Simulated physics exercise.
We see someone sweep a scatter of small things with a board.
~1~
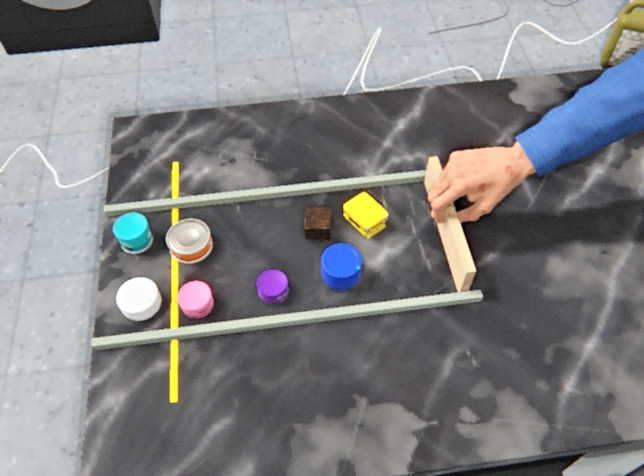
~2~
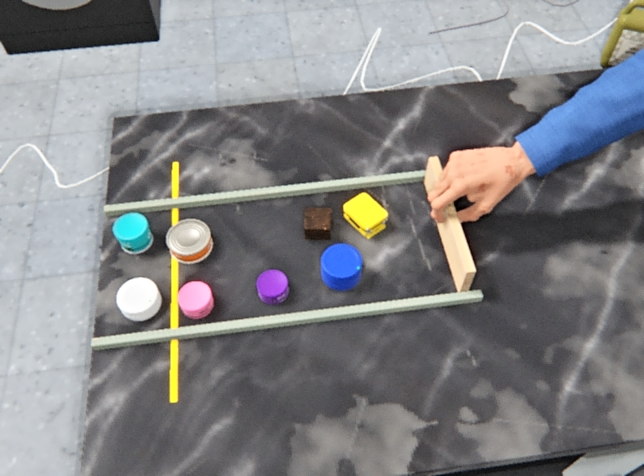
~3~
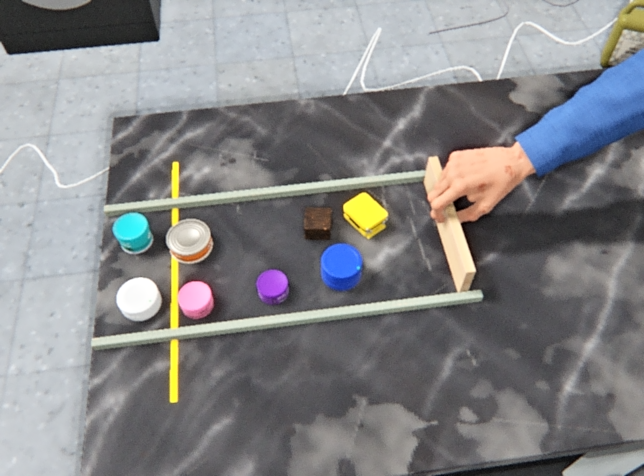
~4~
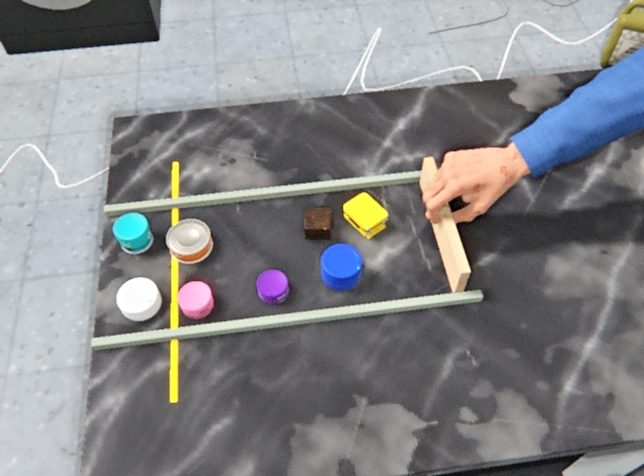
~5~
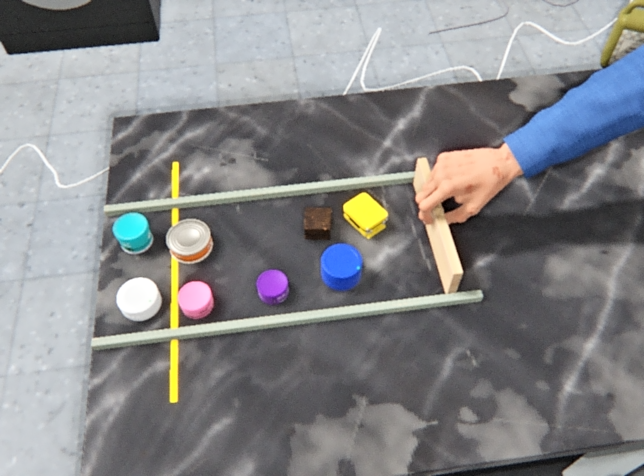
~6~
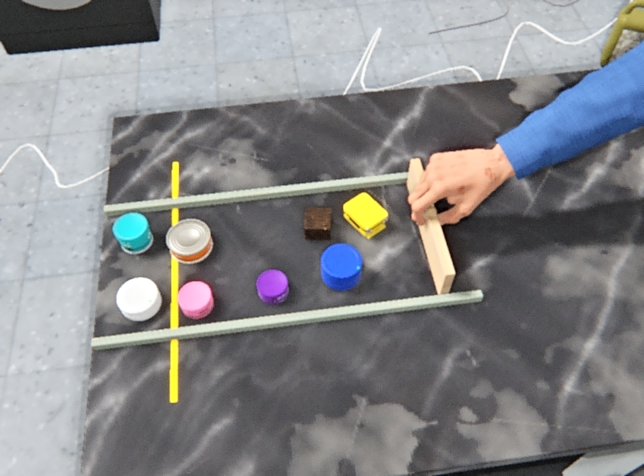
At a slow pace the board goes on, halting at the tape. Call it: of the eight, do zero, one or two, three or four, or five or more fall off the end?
One or two fall off.
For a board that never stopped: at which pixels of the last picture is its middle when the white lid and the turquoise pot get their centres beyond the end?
The middle is at (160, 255) when it's the white lid, and at (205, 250) when it's the turquoise pot.
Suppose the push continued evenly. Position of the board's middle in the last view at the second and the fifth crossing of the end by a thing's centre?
Near (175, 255) and (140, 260).
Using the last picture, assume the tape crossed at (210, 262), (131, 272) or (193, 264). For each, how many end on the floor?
Try 1: 0; try 2: 5; try 3: 1.
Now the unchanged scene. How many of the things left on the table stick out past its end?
The figure is 1.
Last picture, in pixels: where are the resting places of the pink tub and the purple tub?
Look around (127, 311) for the first and around (158, 317) for the second.
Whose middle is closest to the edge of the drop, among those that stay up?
The white lid.
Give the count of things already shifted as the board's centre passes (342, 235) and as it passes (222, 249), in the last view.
The count is 3 at the first point and 7 at the second.
Soon after, none off yet; turquoise pot at rest near (134, 234); white lid at rest near (139, 299); orange tin at rest near (190, 241).
In the end, the number that fall off is one or two; gone, orange tin and turquoise pot.
